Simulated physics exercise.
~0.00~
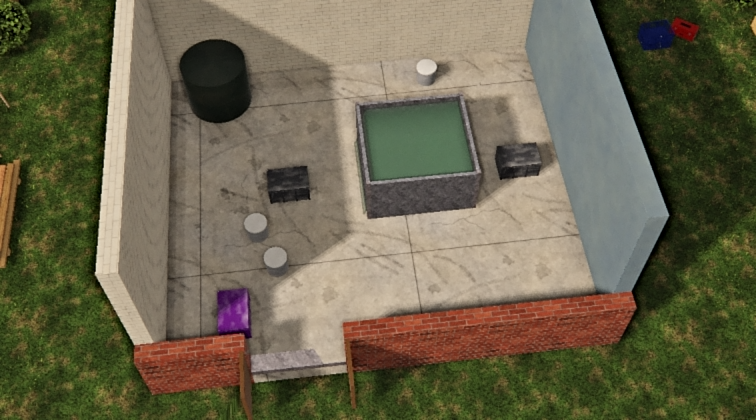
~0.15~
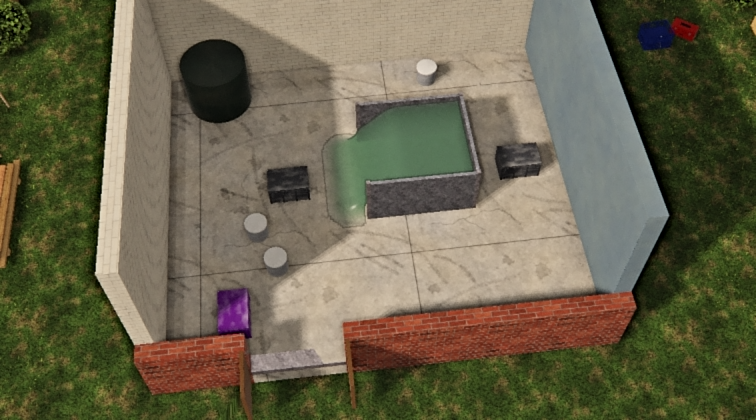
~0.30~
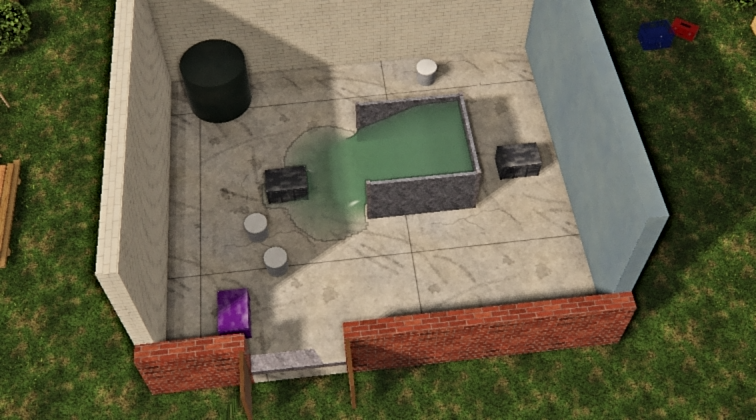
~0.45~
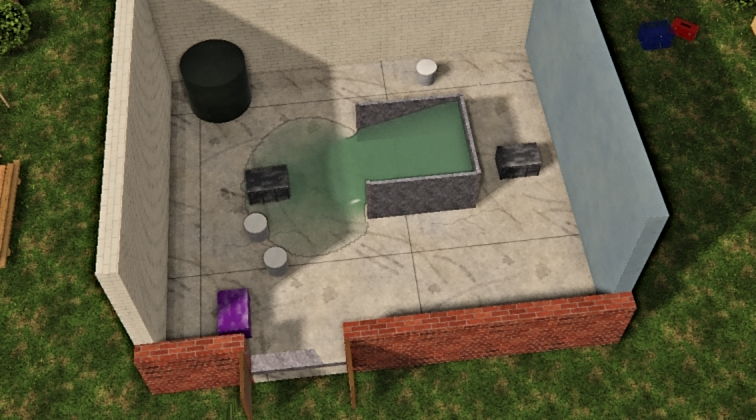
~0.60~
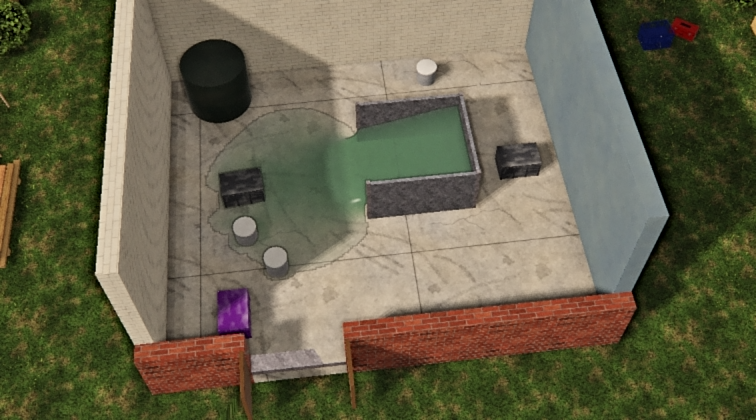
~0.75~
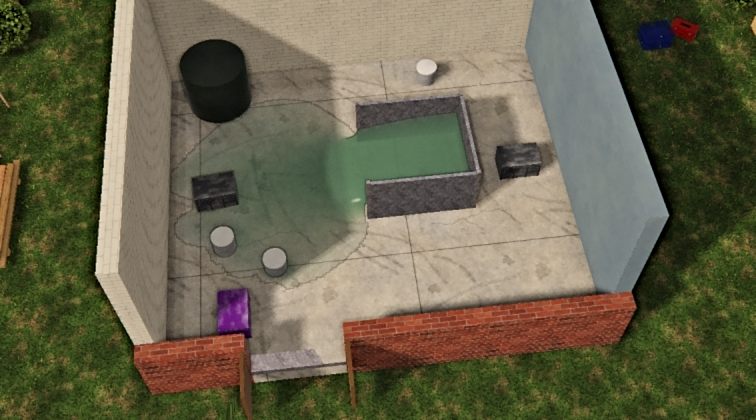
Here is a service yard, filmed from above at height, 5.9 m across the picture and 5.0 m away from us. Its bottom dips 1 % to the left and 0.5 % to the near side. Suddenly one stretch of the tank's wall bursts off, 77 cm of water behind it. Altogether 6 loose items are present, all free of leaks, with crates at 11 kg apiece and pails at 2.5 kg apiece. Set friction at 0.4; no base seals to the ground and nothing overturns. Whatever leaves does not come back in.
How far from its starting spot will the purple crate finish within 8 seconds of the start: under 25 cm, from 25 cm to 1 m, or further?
Further than 1 m away.
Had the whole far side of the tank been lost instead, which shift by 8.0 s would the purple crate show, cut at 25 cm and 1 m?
Result: The purple crate goes a long way.
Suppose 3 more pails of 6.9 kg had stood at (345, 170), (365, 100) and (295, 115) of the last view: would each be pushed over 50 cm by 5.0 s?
Listed order gives above the limit, within the limit, above the limit.
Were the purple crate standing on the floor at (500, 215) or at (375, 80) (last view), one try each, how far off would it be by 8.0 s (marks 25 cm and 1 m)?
From the first place it is barely disturbed; from the second it goes well off.
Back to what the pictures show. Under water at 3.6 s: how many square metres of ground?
My estimate is roughly 19 m2.
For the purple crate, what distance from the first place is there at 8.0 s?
Roughly 300 cm.
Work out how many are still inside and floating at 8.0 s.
Then: 3.
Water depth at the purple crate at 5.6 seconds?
Roughly 4 cm deep.
After 1.6 s the purple crate is near (222, 317), 0.2 m from its start, aground; 0 of 6 are out; 3 afloat.
After 3.6 s the purple crate is near (359, 266), 1.8 m from its start, aground; 0 of 6 are out; 3 afloat.
After 5.6 s the purple crate is near (438, 235), 3.0 m from its start, aground; 1 of 6 are out; 2 afloat.
After 8.0 s the purple crate is near (444, 235), 3.1 m from its start, aground; 1 of 6 are out; 3 afloat.
